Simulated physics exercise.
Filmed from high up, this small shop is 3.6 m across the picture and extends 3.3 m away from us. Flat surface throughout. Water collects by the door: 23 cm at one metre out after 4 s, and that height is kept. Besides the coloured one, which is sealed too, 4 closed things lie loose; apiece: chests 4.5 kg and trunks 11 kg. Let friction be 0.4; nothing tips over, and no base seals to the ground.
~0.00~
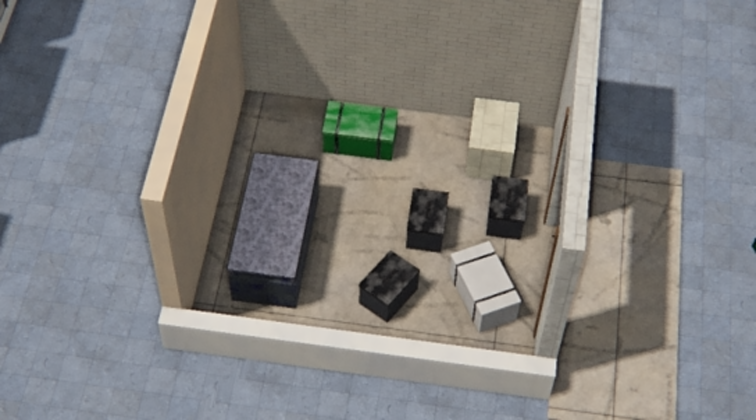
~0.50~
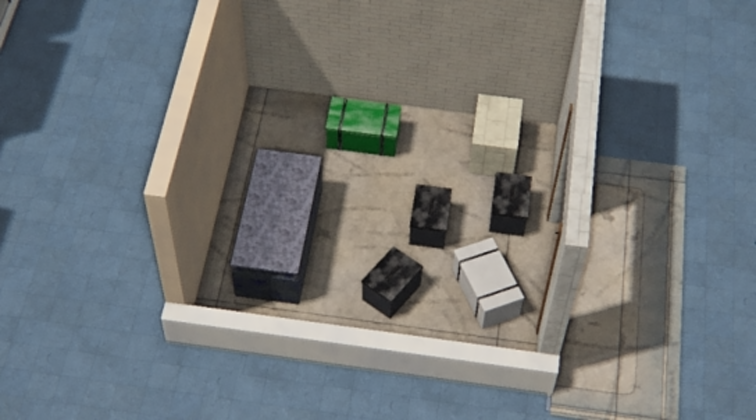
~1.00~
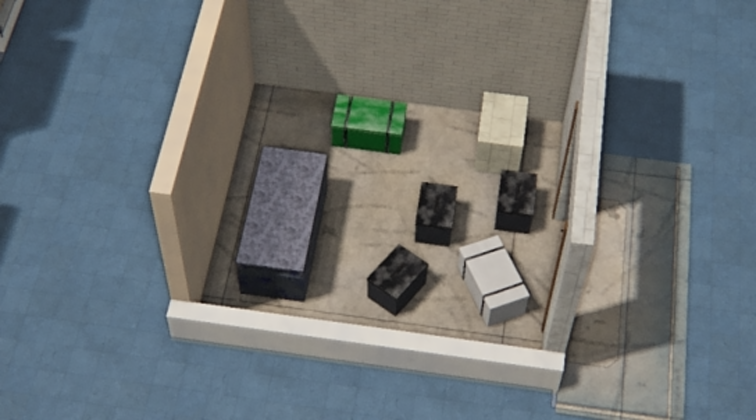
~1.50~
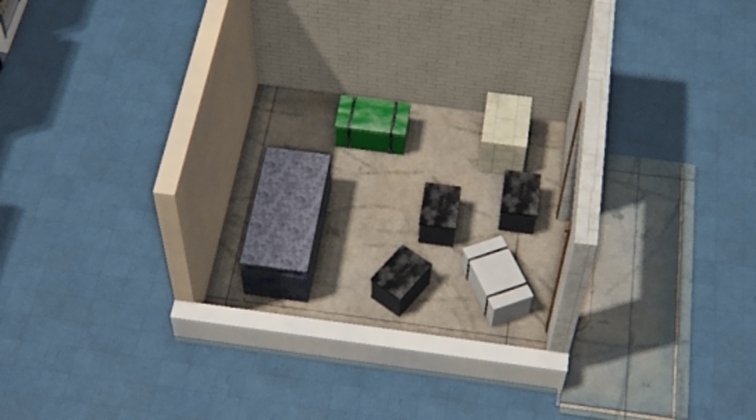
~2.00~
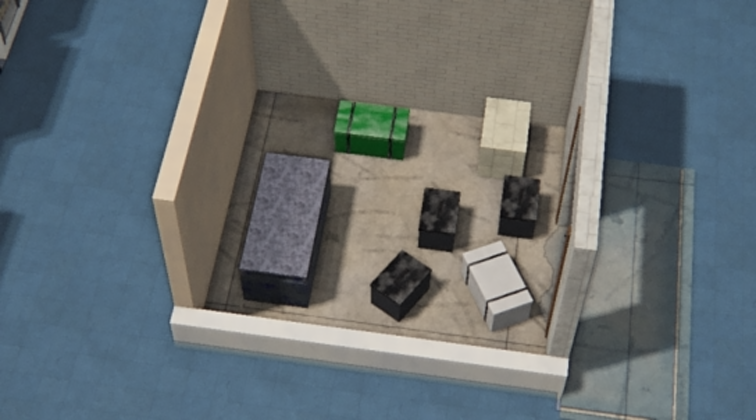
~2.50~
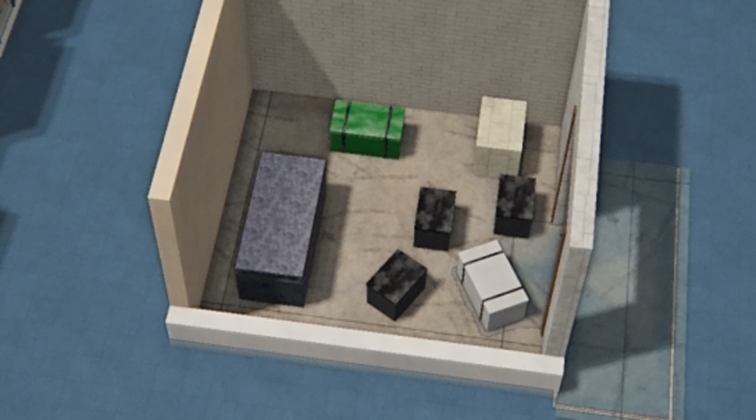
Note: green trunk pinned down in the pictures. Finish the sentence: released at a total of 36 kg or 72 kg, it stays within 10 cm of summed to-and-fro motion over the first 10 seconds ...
... only with the higher total.
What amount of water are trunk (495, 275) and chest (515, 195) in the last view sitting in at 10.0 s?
I'd estimate 16 cm for the first and 14 cm for the second.
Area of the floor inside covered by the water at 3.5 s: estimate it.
Somewhere about 3.0 m2, give or take.
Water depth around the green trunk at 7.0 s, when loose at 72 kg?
7 cm, roughly.
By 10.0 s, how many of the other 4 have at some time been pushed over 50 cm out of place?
Counting them up, I find 4.
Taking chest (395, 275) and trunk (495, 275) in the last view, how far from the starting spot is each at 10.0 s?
In that order: 80 cm, 120 cm.
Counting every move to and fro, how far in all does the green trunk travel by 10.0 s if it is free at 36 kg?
Path length near 100 cm.
After 3.5 s the green trunk would be 0 cm from its start with 36 kg and 0 cm from its start with 72 kg; 0 cm of water round it then.
After 4.5 s the green trunk would be 0 cm from its start with 36 kg and 0 cm from its start with 72 kg; 2 cm of water round it then.
After 7.0 s the green trunk would be 24 cm from its start with 36 kg and 0 cm from its start with 72 kg; 7 cm of water round it then.
After 10.0 s the green trunk would be 75 cm from its start with 36 kg and 0 cm from its start with 72 kg; 17 cm of water round it then.
